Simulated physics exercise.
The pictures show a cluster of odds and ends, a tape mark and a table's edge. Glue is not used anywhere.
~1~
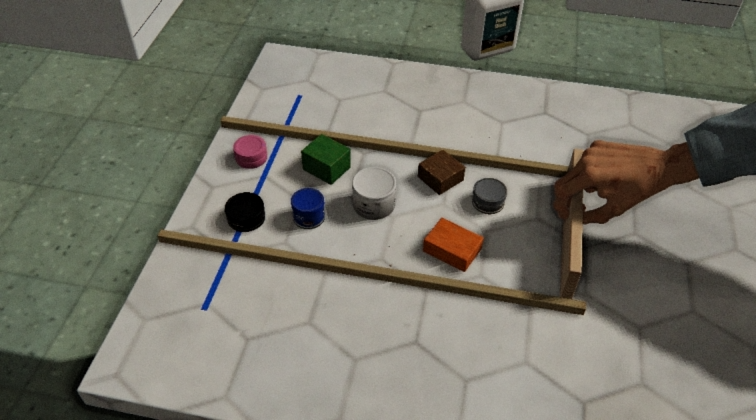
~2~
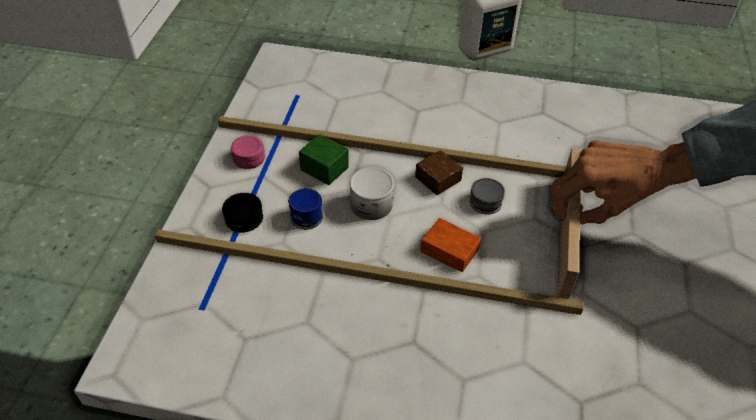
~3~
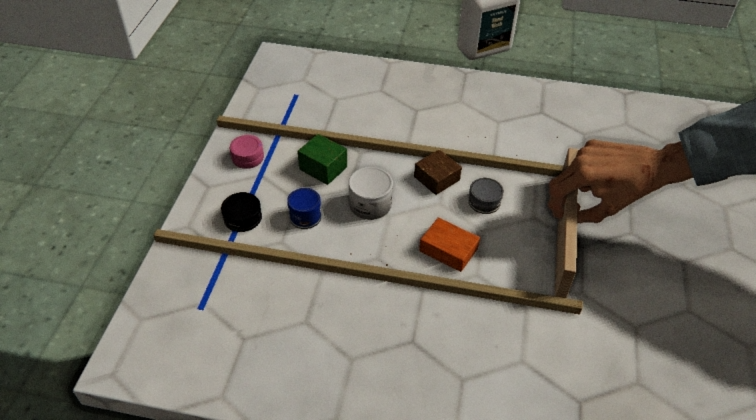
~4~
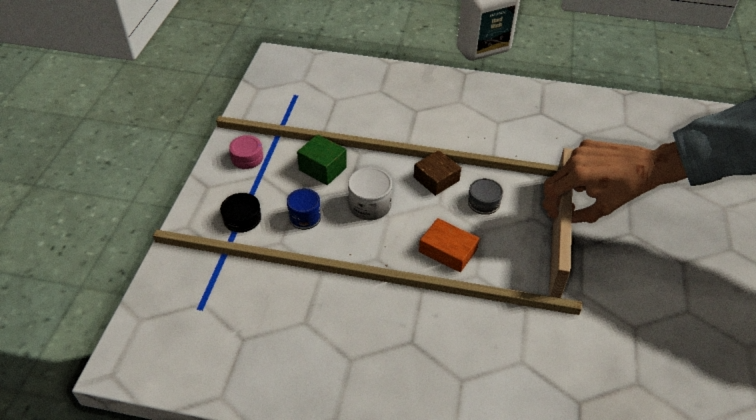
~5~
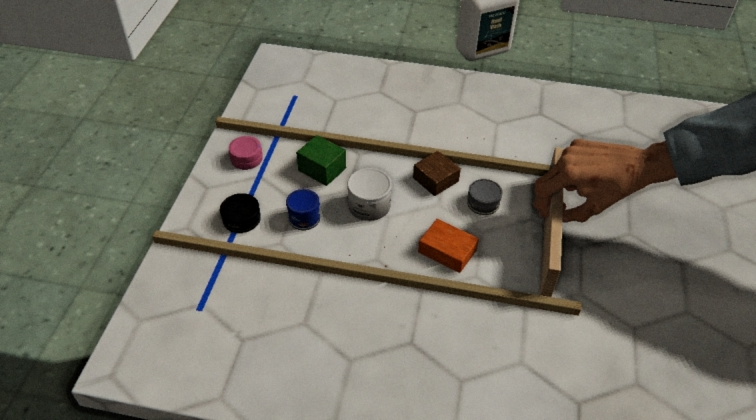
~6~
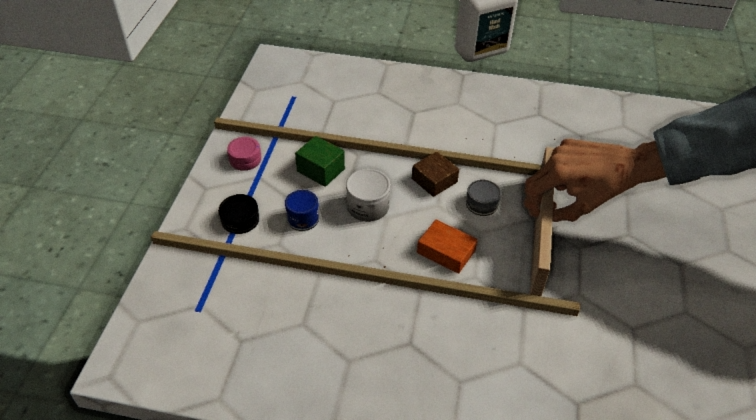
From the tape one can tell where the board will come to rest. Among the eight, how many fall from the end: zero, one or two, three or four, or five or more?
I predict one or two come down off the table.
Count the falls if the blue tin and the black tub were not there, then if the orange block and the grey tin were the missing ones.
The number fallen is 1, and in the other try 1.
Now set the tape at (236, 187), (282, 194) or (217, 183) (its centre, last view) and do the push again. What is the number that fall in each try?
Result per try: 3; 0; 4.
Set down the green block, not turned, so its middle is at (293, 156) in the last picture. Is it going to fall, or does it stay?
It is still up.
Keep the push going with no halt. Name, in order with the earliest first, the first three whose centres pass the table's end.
First the pink lid, then the black tub, then the blue tin.
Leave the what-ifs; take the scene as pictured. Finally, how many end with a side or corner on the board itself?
Contact count: 4.
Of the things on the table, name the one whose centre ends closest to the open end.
That's the black tub, it ends up nearest.
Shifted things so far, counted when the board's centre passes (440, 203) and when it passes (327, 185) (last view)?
First 3, after that 7.
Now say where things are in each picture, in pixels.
Pink lid (251, 152); black tub (245, 212); green block (326, 159); board (572, 221); tape (259, 188), in the first picture.
Black tub (243, 213); orange block (451, 245), in the second picture.
Green block (323, 159); brown block (438, 172), in the third picture.
Pink lid (246, 152); board (562, 220), in the fourth picture.
Black tub (241, 213); blue tin (304, 210), in the fifth picture.
Pink lid (244, 153); black tub (239, 214); green block (320, 161); board (543, 219); tape (253, 189), in the sixth picture.
Soon after, none off yet; pink lid at rest near (244, 153); black tub at rest near (239, 214); green block at rest near (320, 161).
Then, none off yet; pink lid moved about its own width near (221, 150); black tub moved about its own width near (209, 217); green block moved well along near (251, 156).
At rest, the number that fall off is one or two; fallen, pink lid.
